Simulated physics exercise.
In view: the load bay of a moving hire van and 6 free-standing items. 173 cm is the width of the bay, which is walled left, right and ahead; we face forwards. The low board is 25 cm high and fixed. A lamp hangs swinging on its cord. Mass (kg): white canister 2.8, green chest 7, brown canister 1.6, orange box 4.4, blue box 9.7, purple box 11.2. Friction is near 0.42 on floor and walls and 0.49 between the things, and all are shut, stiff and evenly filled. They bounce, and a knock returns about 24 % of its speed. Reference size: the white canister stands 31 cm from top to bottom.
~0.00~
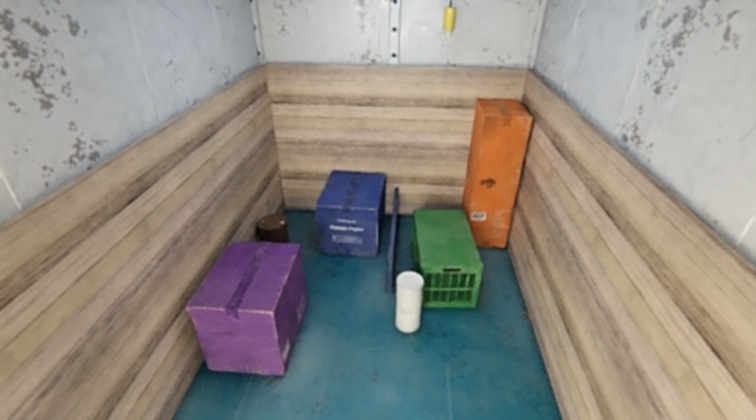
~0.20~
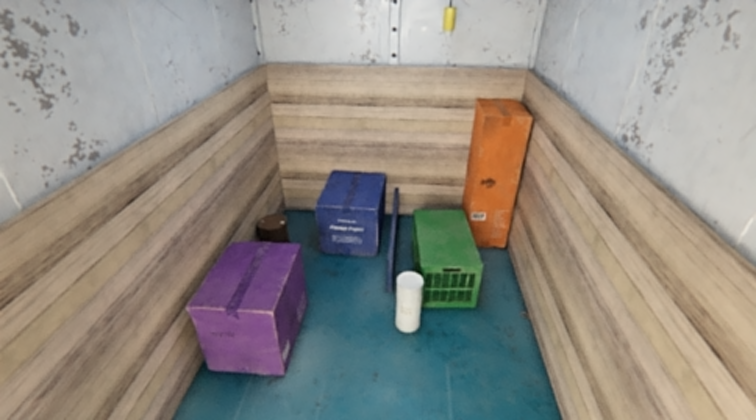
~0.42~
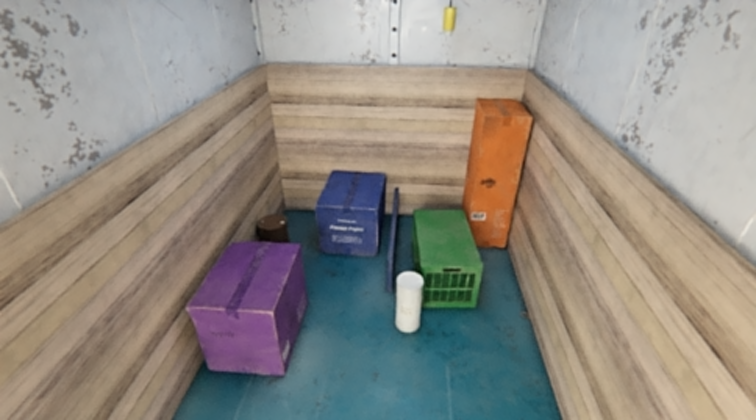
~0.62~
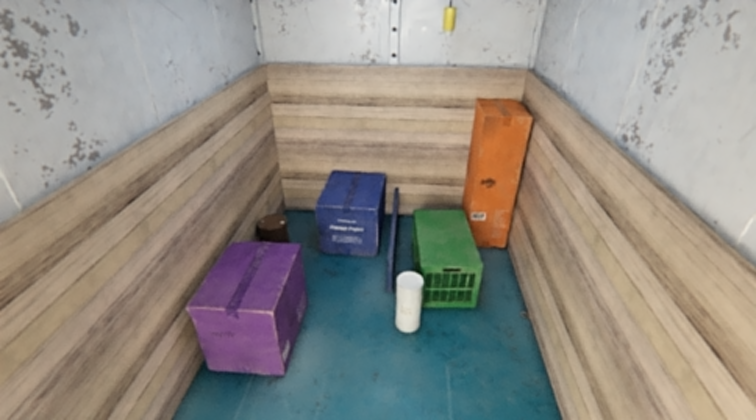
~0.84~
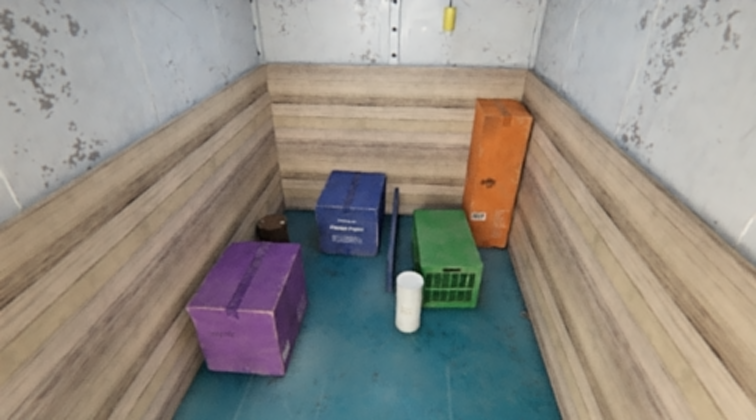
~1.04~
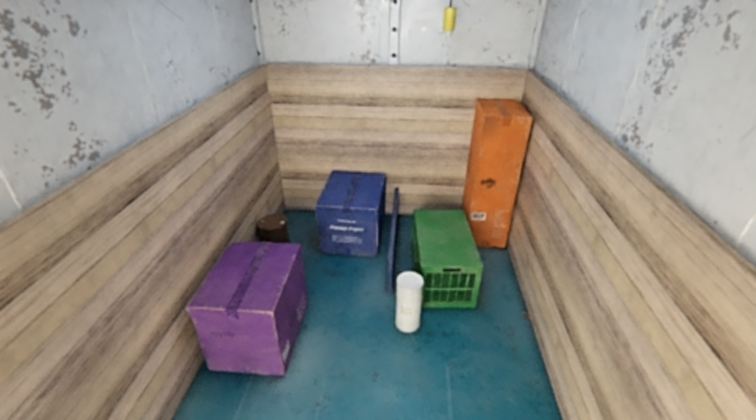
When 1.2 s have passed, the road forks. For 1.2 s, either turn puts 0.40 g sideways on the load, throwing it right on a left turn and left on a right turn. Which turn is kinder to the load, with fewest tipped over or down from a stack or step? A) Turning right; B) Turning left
Option B: Turning left.
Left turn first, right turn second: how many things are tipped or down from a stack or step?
For left it's 0, for right it's 1.
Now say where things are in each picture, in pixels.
Smooth; white canister (409, 302); green chest (442, 255), in the first frame.
Load feels 0.45 g jolt; blue box (354, 212); purple box (257, 305), in the second frame.
Load feels 0.36 g jolt; brown canister (275, 238); orange box (491, 175), in the third frame.
Smooth; blue box (354, 212); purple box (257, 305), in the fourth frame.
Smooth; brown canister (275, 238); orange box (491, 175), in the fifth frame.
Smooth; white canister (409, 302); green chest (442, 255), in the sixth frame.
Turning left. At 1.54 s, load feels 0.40 g right.
After 2.44 s, smooth.
After 2.54 s, white canister resting near (409, 302); green chest resting near (442, 255).
At rest (3.0 s), all 6 in place, give or take 15 cm. Seen from the same camera at the end, white canister near (409, 302), green chest near (442, 255).
Turning right instead, orange box tipped over or down from a stack or step, 1 of 6 in all.
